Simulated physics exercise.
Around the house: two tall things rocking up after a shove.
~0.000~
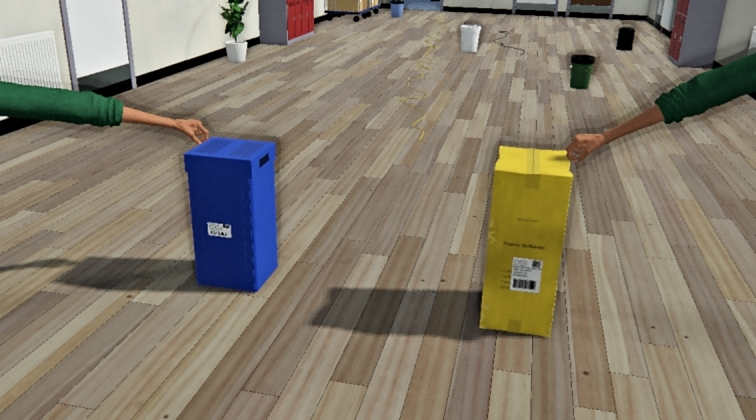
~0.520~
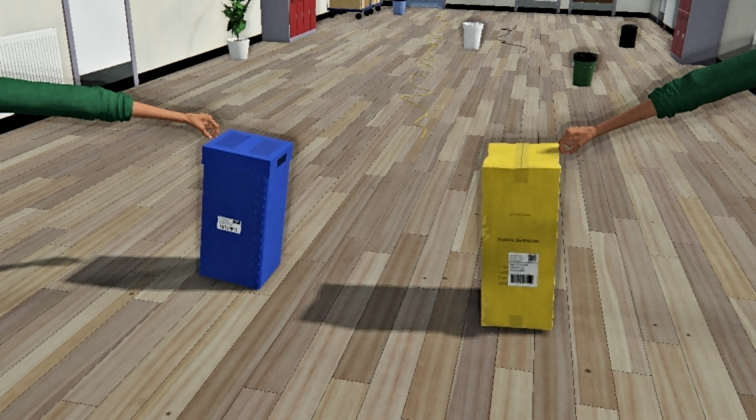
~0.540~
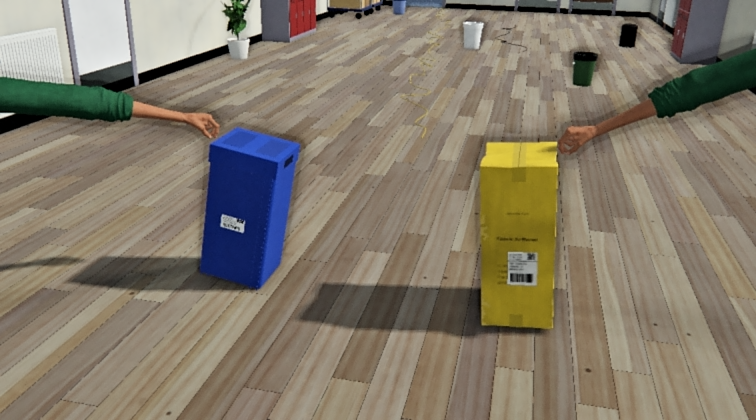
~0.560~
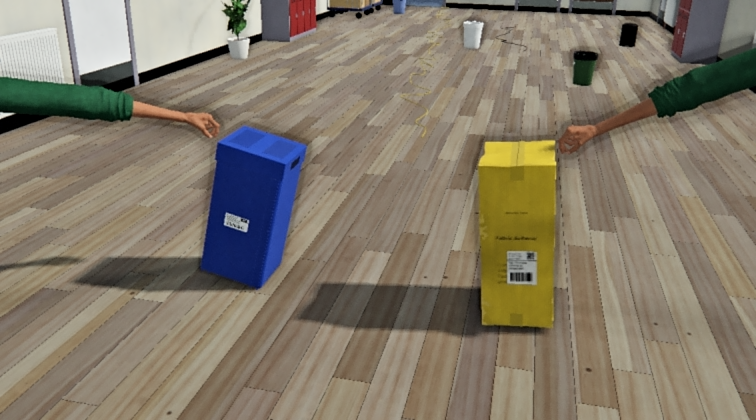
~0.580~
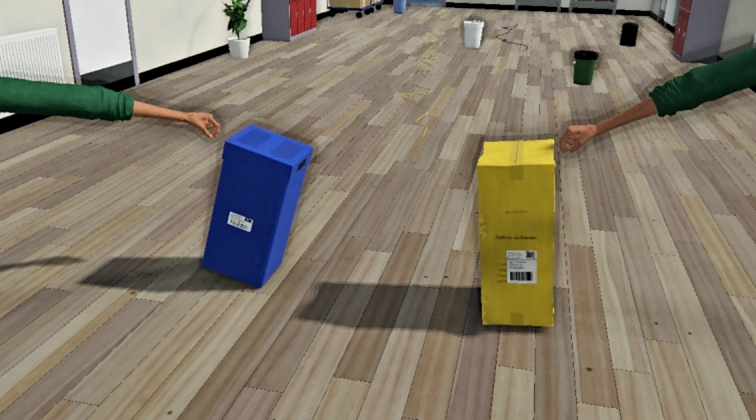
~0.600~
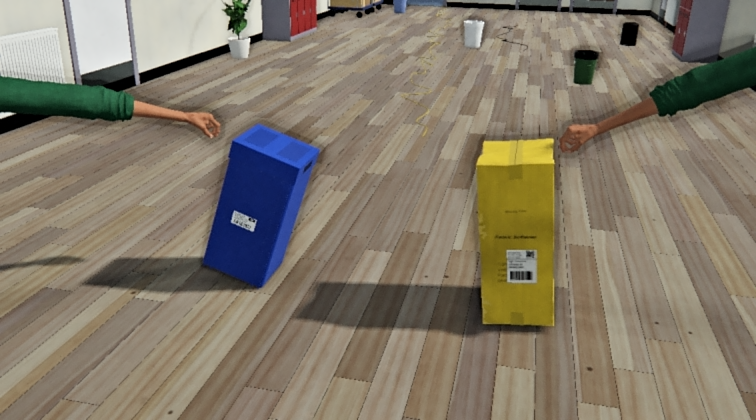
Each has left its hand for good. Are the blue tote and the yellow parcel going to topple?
The blue tote falls over and the yellow parcel rocks back upright.
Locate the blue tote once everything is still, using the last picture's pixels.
Roughly at (343, 256).
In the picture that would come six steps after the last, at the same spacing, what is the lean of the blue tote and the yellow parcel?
It would show 35° and 6°.
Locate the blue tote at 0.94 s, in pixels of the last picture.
Its middle is close to (320, 232).
By 0.78 s, blue tote 41° off upright near (288, 212); yellow parcel 3° off upright near (523, 234).
By 0.94 s, blue tote 68° off upright near (320, 232); yellow parcel 3° off upright near (533, 235).
When it is over (1.9 s), the blue tote goes down on its side, near (343, 256); the yellow parcel returns to its base, near (528, 236).
